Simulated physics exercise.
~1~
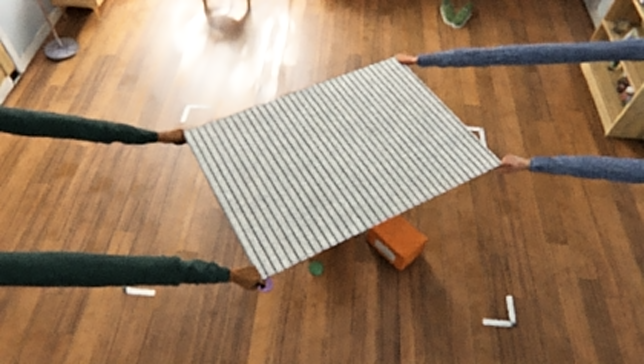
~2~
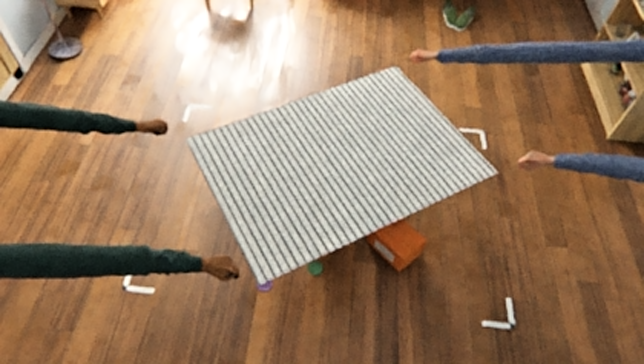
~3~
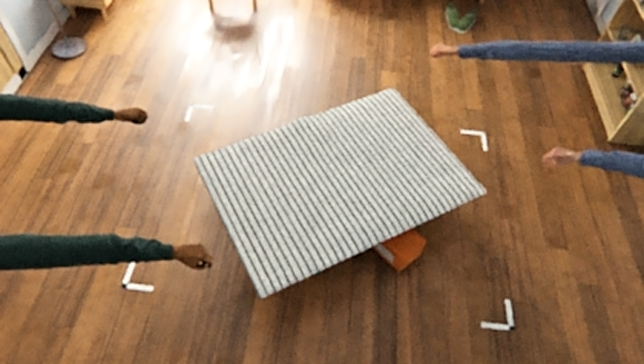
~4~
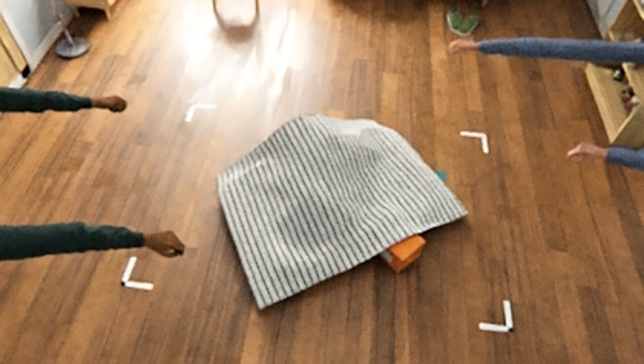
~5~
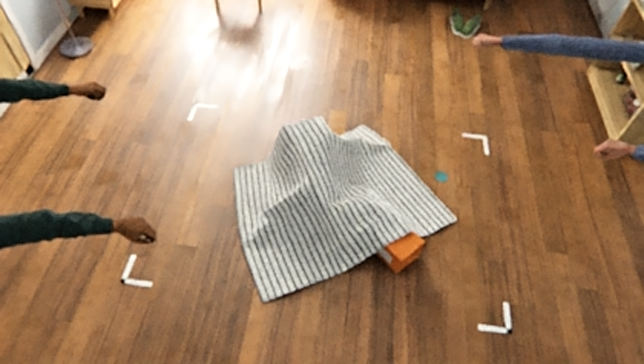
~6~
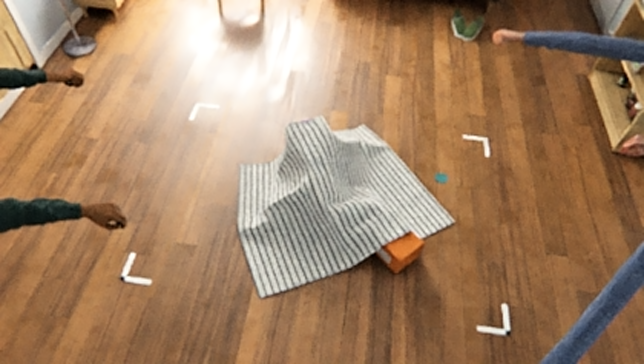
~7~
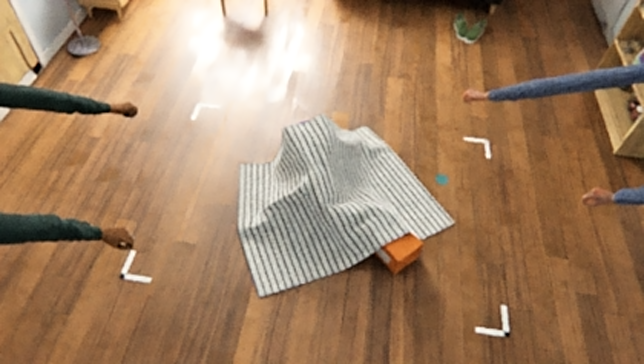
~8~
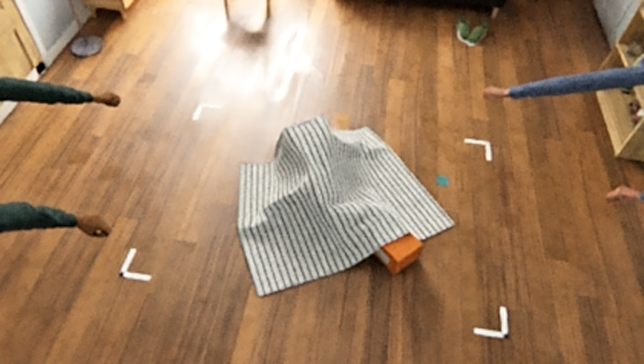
On a wooden living-room floor, four hands release a striped blanket, which drops and drapes over hidden upright objects, staying peaked.
